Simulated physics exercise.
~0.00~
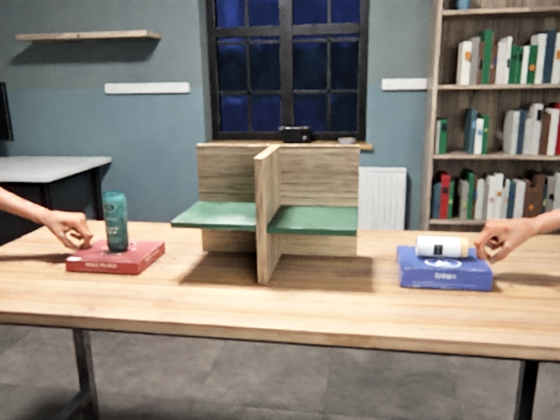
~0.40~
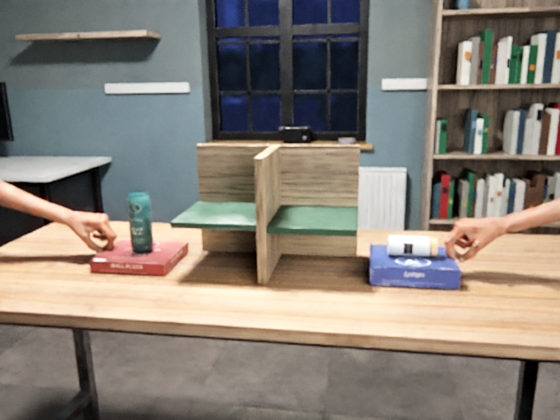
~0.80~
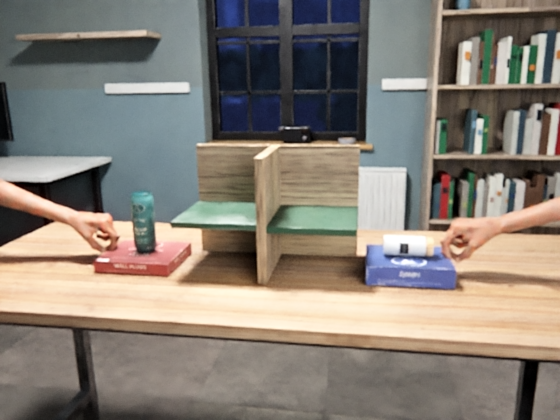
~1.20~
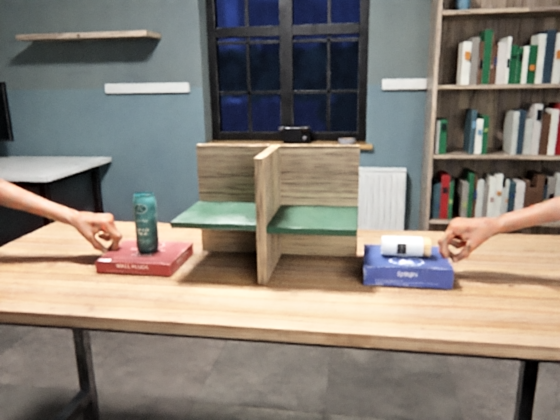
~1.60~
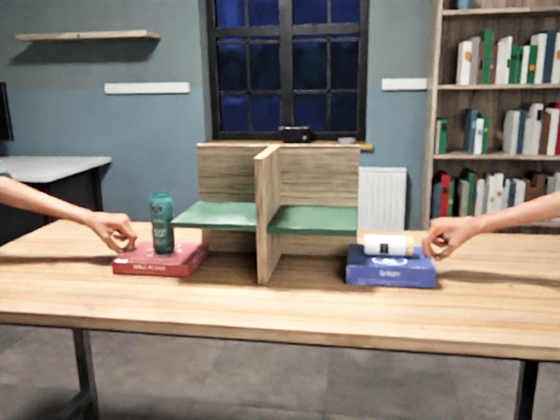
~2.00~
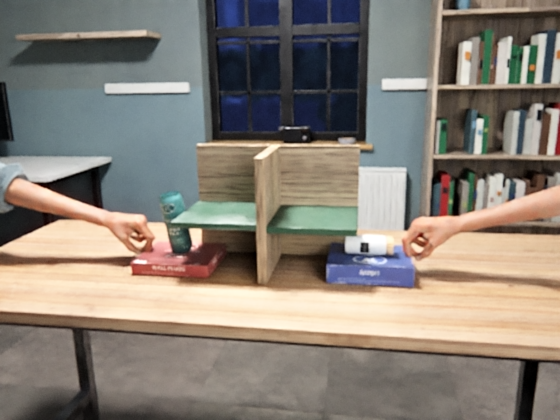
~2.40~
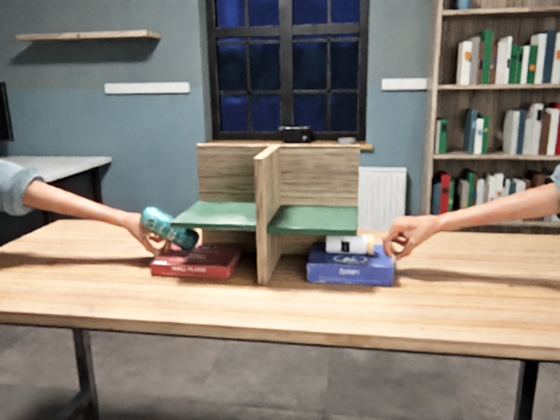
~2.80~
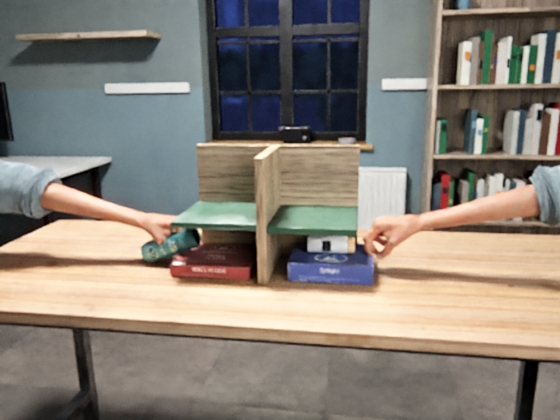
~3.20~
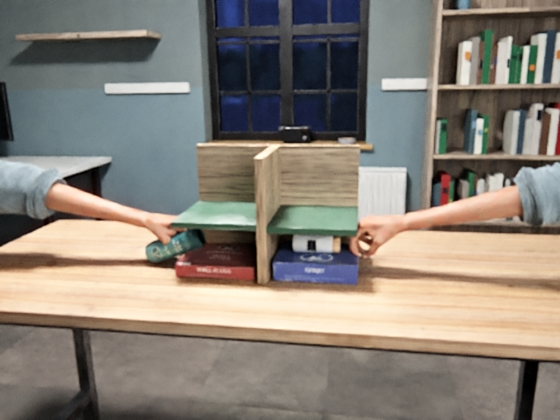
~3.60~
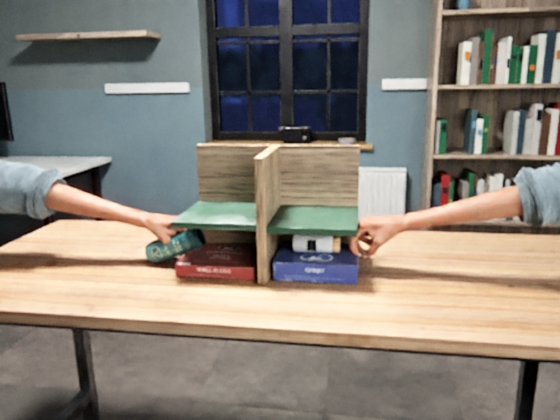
A turquoise can tips against a low shelf while hands slide a white shaker underneath.
